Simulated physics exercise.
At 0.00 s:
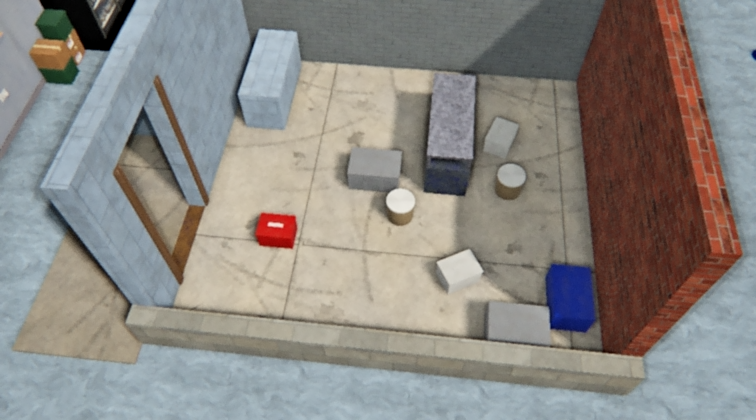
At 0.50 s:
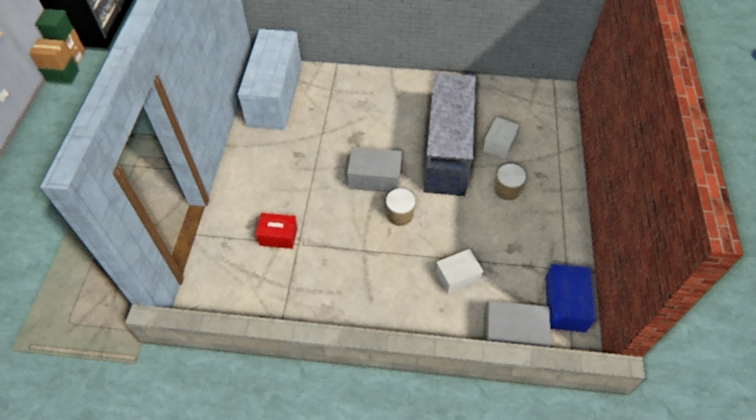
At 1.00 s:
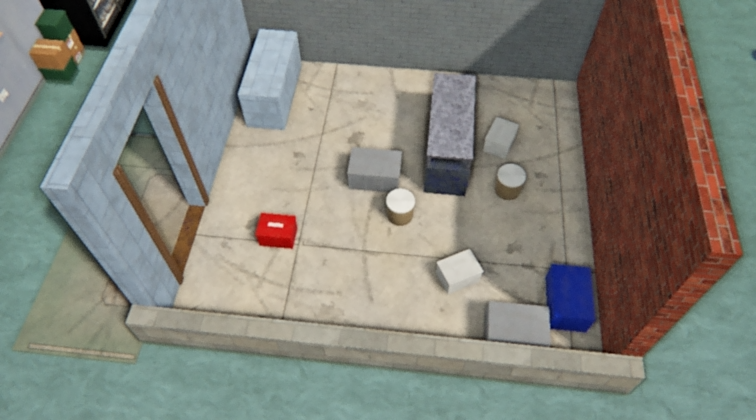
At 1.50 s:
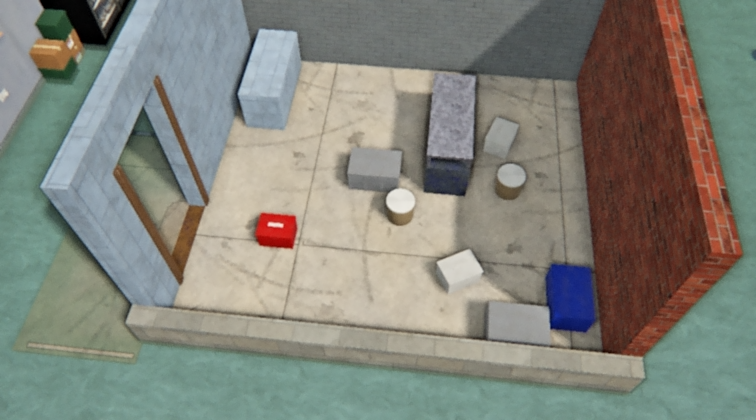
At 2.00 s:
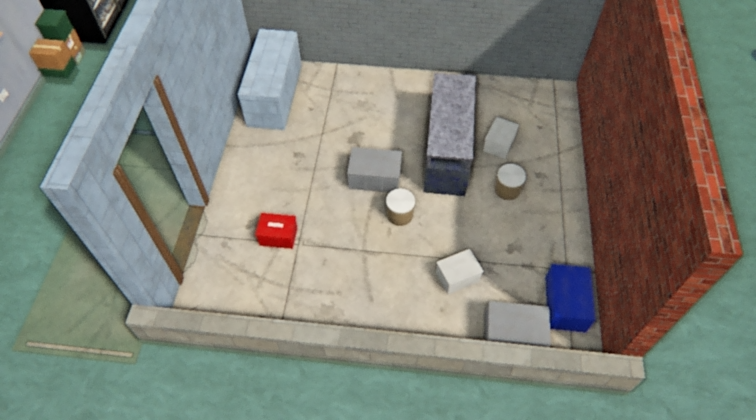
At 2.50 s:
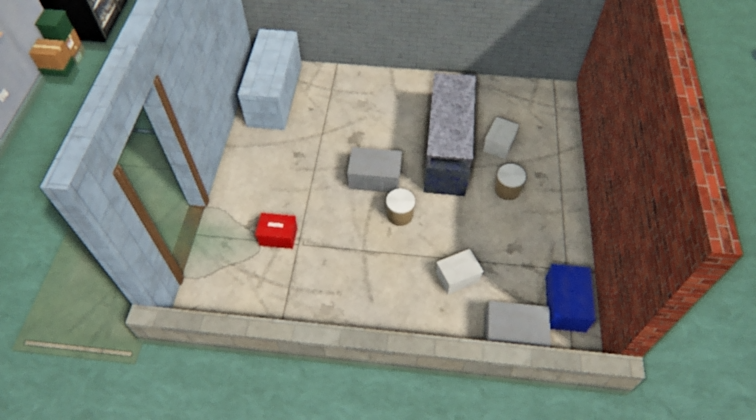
Small walled shop seen from above, greenish water covering the street outside, then spreading through the doorway toward a still red tote.
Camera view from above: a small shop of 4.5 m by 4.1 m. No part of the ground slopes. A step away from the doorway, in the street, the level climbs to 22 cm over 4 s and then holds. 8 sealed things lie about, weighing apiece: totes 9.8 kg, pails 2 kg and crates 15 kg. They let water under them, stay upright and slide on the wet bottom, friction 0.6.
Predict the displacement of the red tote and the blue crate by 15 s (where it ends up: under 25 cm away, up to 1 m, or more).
Lab note - red tote, large displacement; blue crate, large displacement.
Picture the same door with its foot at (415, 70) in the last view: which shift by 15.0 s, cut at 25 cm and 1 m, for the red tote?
I'd expect the red tote to get swept far off.
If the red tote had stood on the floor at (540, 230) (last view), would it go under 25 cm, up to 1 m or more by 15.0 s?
So it journeys a long way.
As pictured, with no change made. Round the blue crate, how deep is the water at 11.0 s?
Roughly 9 cm at that moment.
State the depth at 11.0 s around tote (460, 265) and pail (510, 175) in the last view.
Some 6 cm at the first, some 7 cm at the second.
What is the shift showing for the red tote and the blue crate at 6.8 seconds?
Roughly 60 and 0 cm.
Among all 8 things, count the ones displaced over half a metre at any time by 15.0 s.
7.
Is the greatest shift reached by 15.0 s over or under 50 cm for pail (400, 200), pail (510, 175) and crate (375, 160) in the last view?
Going one by one, I get above, within and above.
After 3.5 s the red tote is near (276, 225), 0.0 m from its start, aground; the blue crate is near (573, 291), 0.0 m from its start, aground; 0 afloat.
After 6.8 s the red tote is near (335, 227), 0.7 m from its start, aground; the blue crate is near (573, 291), 0.0 m from its start, aground; 1 afloat.
After 11.0 s the red tote is near (367, 231), 1.0 m from its start, aground; the blue crate is near (573, 192), 1.2 m from its start, afloat; 5 afloat.
After 15.0 s the red tote is near (445, 271), 1.9 m from its start, afloat; the blue crate is near (501, 71), 3.2 m from its start, afloat; 8 afloat.
